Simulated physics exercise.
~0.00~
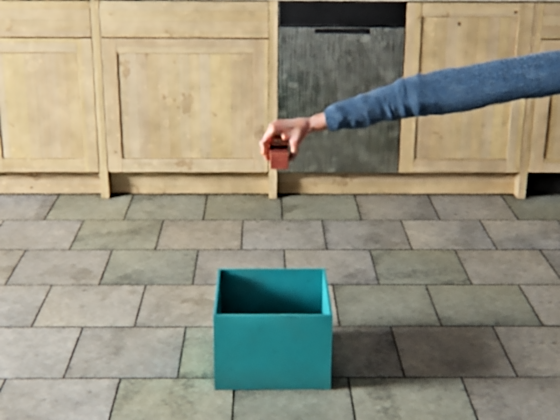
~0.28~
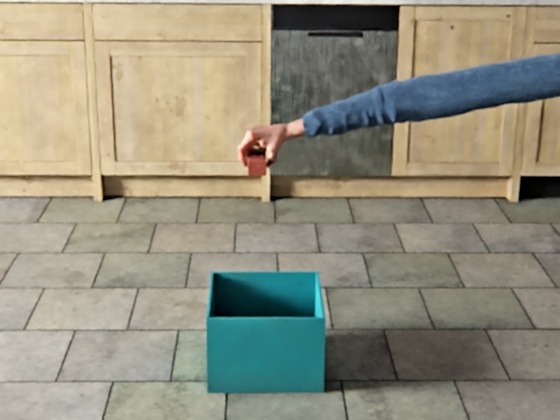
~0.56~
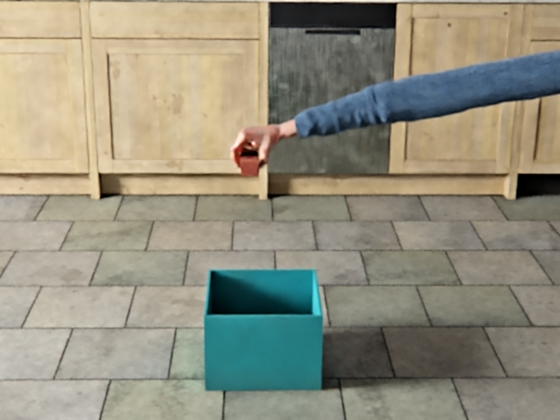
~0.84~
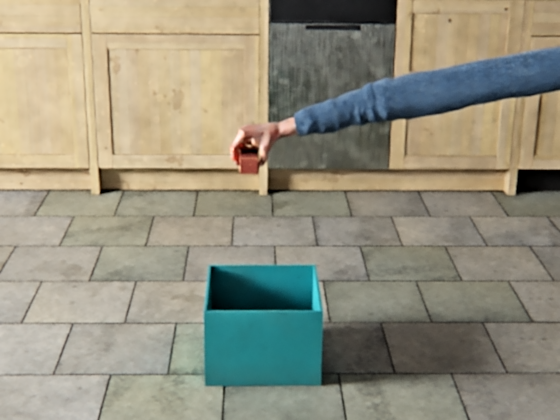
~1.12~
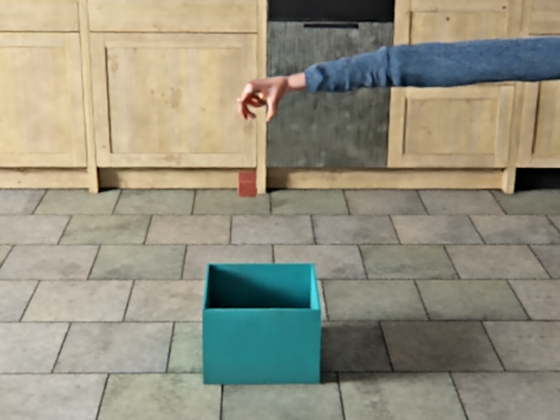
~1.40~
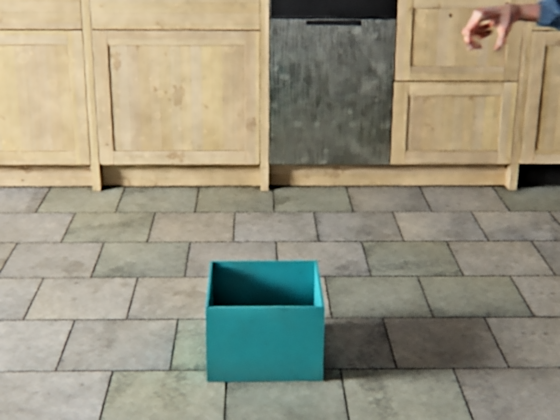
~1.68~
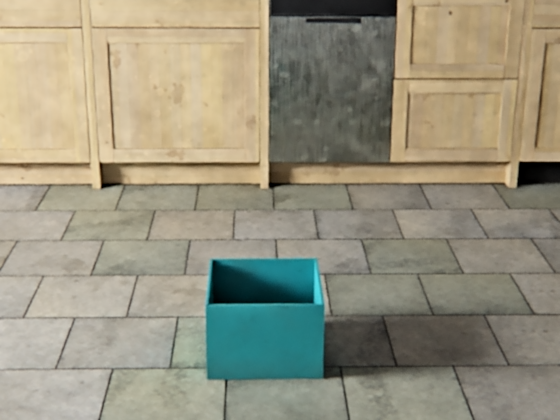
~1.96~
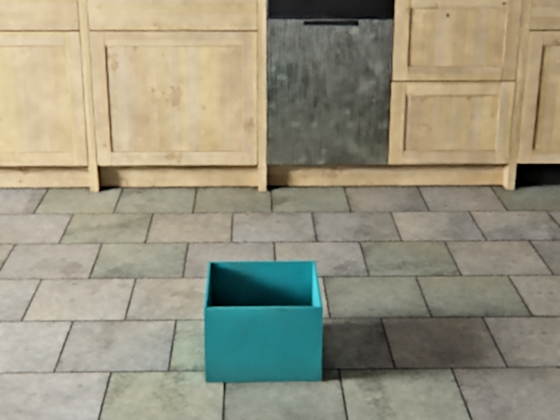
A small red block was held by a hand above an open teal box on a stone-tiled kitchen floor, moved slightly left, then released. It dropped into the box and out of sight as the arm withdrew to the right, leaving the box standing there.
